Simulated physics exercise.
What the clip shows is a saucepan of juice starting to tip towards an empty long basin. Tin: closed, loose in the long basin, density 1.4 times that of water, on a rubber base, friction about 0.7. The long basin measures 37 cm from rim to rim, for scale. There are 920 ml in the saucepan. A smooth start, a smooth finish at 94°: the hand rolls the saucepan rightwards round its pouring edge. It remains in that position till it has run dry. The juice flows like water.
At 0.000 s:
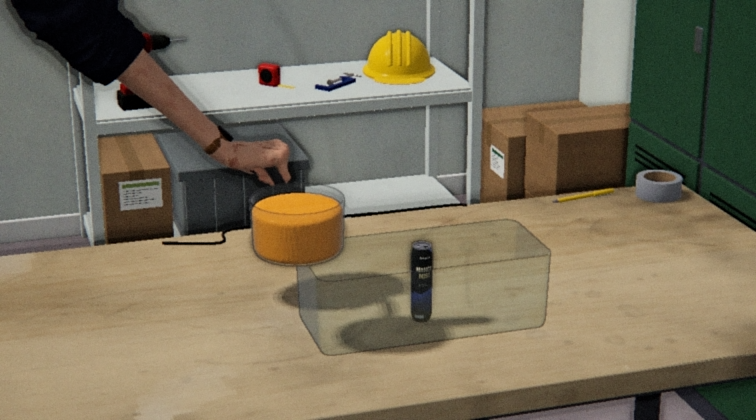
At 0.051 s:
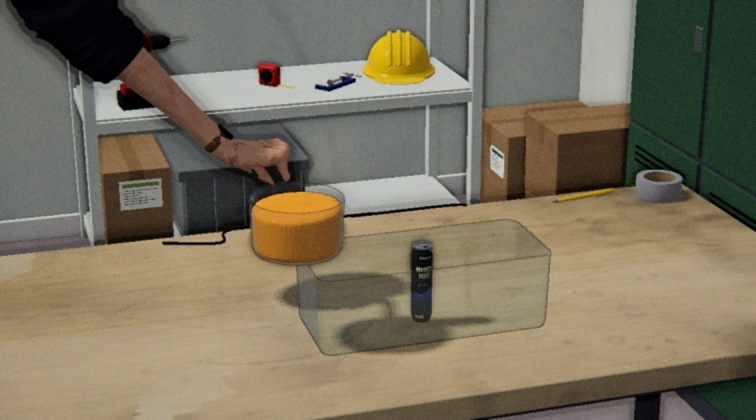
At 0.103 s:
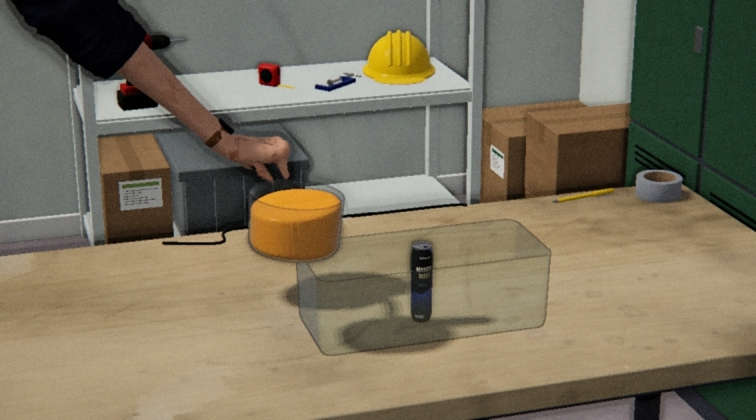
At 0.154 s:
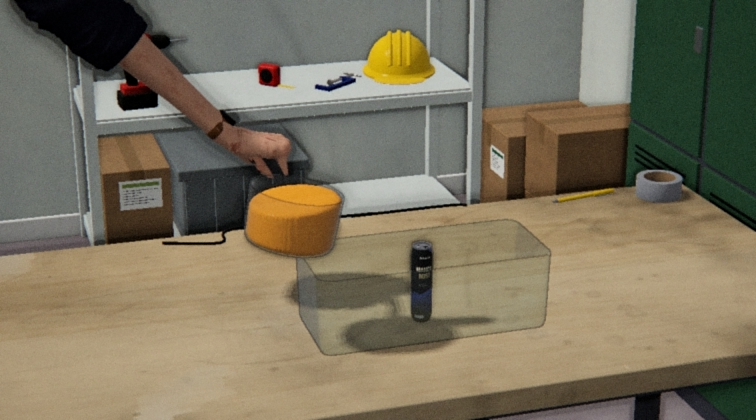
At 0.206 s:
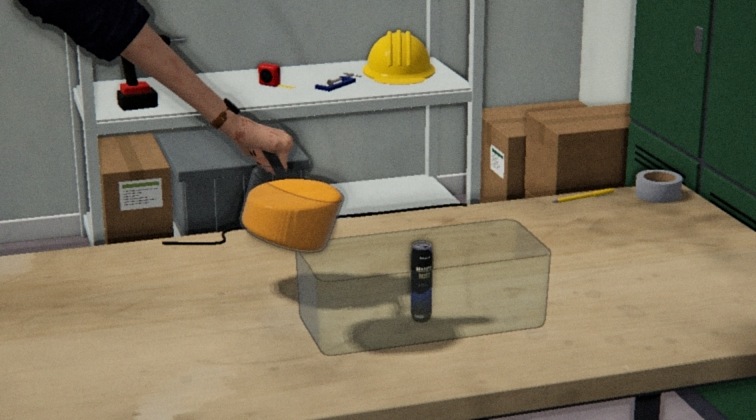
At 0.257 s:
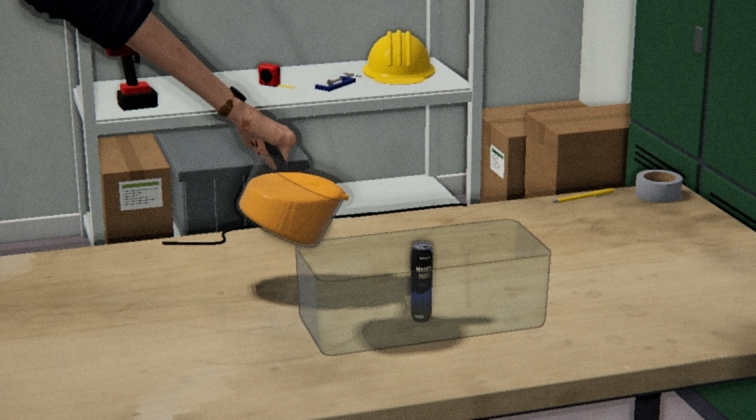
In a workshop, a hand tilting a saucepan of orange juice rightwards beside a clear basin with a dark tin standing inside.
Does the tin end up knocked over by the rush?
Yes.
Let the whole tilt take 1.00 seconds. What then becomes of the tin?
The tin would overturn.
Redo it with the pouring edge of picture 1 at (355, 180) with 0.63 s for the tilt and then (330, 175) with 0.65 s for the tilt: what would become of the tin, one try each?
Try 1: Still standing; try 2: Tipped over.
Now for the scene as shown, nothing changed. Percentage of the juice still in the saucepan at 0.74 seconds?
12 %.
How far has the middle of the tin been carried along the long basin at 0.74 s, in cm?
Around 1 centimetres.
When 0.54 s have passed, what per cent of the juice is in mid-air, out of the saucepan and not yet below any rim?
Around 38 in a hundred.
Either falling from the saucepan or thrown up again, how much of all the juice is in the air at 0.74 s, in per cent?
Close to 20 %.
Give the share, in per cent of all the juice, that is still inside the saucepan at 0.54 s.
Around 54 percent.
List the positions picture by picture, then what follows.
It leans 0°; its right rim is at (342, 195); the juice meets the walls at (252, 212) and (340, 202); the long basin's rim runs from (306, 264) to (534, 237); the tin's top is at (422, 249), in the first picture.
It leans 1°; its right rim is at (342, 195); the juice meets the walls at (252, 212) and (340, 201), in the second picture.
It leans 5°; its right rim is at (342, 195); the juice meets the walls at (251, 210) and (339, 197), in the third picture.
It leans 11°; its right rim is at (342, 195); the juice meets the walls at (249, 206) and (339, 194), in the fourth picture.
It leans 19°; its right rim is at (342, 195); the juice meets the walls at (248, 198) and (340, 190), in the fifth picture.
It leans 29°; its right rim is at (341, 195); the juice meets the walls at (245, 192) and (338, 188); 2 per cent is over the edge, in the sixth picture.
After 0.54 s the tilt is 83° and 54 per cent is still to pour; the tin stands where it began.
After 0.74 s the tilt is 94° and 12 per cent is still to pour; the tin leans 10°.
After 0.96 s the tilt is 94° and 4 per cent is still to pour; the tin lies on its side.
After 1.19 s the tilt is 94° and 1 per cent is still to pour; the tin lies on its side.
In the end the tin lies on its side.
